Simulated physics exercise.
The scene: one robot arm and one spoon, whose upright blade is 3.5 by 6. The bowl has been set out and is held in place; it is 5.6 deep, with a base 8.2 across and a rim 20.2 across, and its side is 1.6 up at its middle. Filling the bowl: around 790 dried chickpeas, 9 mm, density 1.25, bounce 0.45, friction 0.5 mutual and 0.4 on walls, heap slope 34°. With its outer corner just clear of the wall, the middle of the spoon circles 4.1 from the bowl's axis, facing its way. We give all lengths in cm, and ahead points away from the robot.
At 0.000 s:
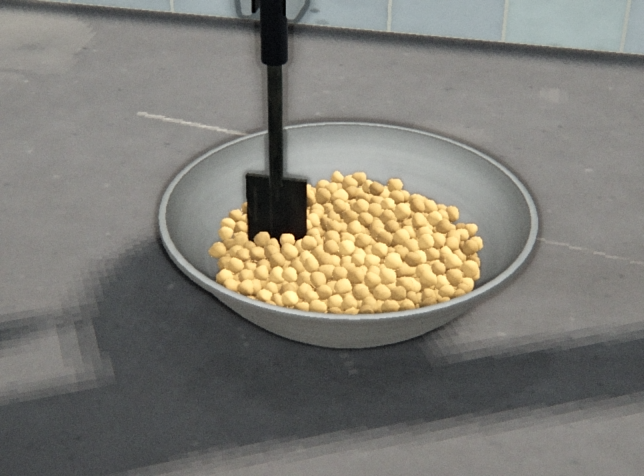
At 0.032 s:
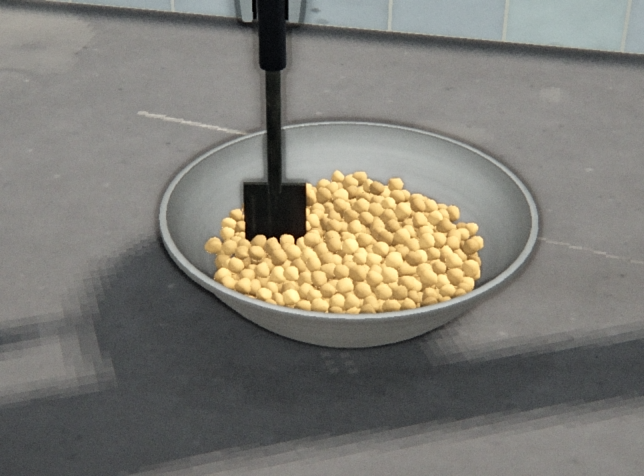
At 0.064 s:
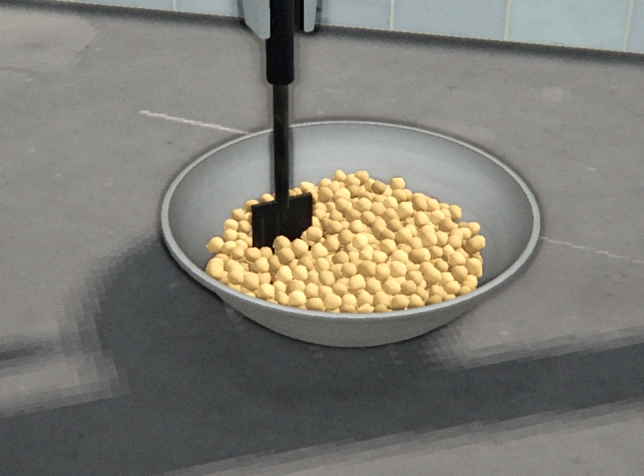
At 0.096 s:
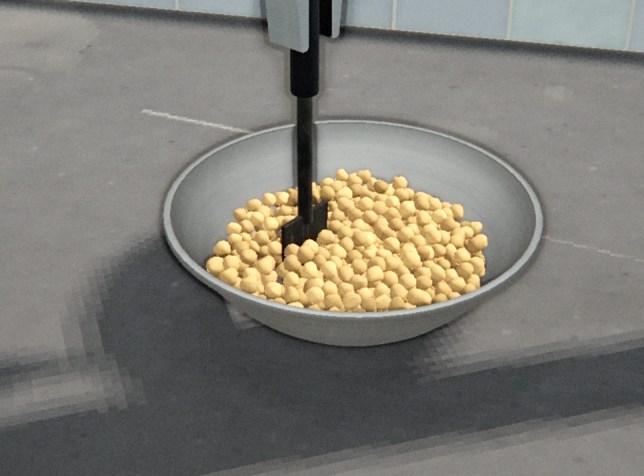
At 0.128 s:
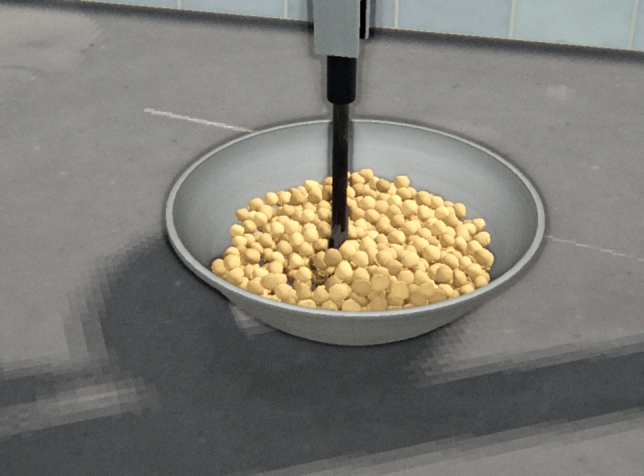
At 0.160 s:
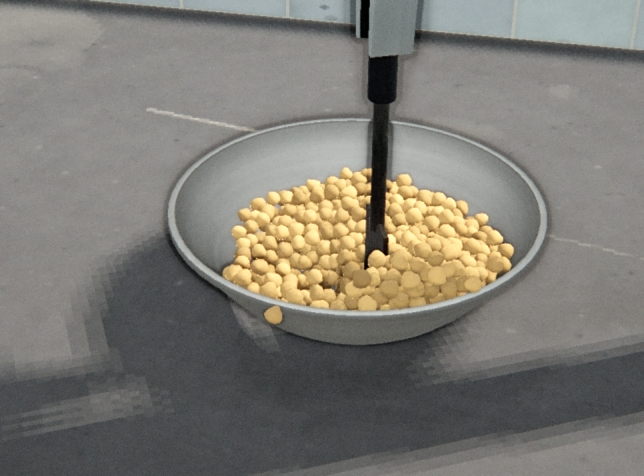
A black spoon sweeps rightward through the chickpeas in a grey bowl, turning as it pushes them.
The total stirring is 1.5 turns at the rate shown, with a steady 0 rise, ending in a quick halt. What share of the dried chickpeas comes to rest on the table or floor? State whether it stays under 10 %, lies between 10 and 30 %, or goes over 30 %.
It lies between 10 and 30 %.
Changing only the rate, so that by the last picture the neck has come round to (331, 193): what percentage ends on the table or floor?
About 5 per cent.
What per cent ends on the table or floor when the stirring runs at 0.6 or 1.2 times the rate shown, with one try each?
First try close to 5, second close to 30, in per cent.
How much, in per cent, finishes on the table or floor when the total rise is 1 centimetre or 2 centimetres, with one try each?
15 and 15 %.
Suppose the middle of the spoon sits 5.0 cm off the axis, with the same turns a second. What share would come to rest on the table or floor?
It would be close to 35 per cent then.
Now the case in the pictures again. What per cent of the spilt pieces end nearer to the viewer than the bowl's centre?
Close to 40 in a hundred.
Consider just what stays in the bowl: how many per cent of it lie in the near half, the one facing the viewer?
Around 45 percent of it.
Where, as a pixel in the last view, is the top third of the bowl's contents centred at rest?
(434, 226).
After 0.36 s, 279° round, highest piece 9 above the table; 698 in the bowl, 54 on the table or floor, 36 in flight or on the tool.
After 0.55 s, 82° round, highest piece 7 above the table; 646 in the bowl, 131 on the table or floor, 11 in flight or on the tool.
After 0.85 s, 180° round, highest piece 6 above the table; 620 in the bowl, 167 on the table or floor, 1 in flight or on the tool.
After 1.55 s, 180° round, highest piece 6 above the table; 620 in the bowl, 168 on the table or floor.
In the end, 620 in the bowl, 168 on the table or floor. That is 21 % on the table or floor.
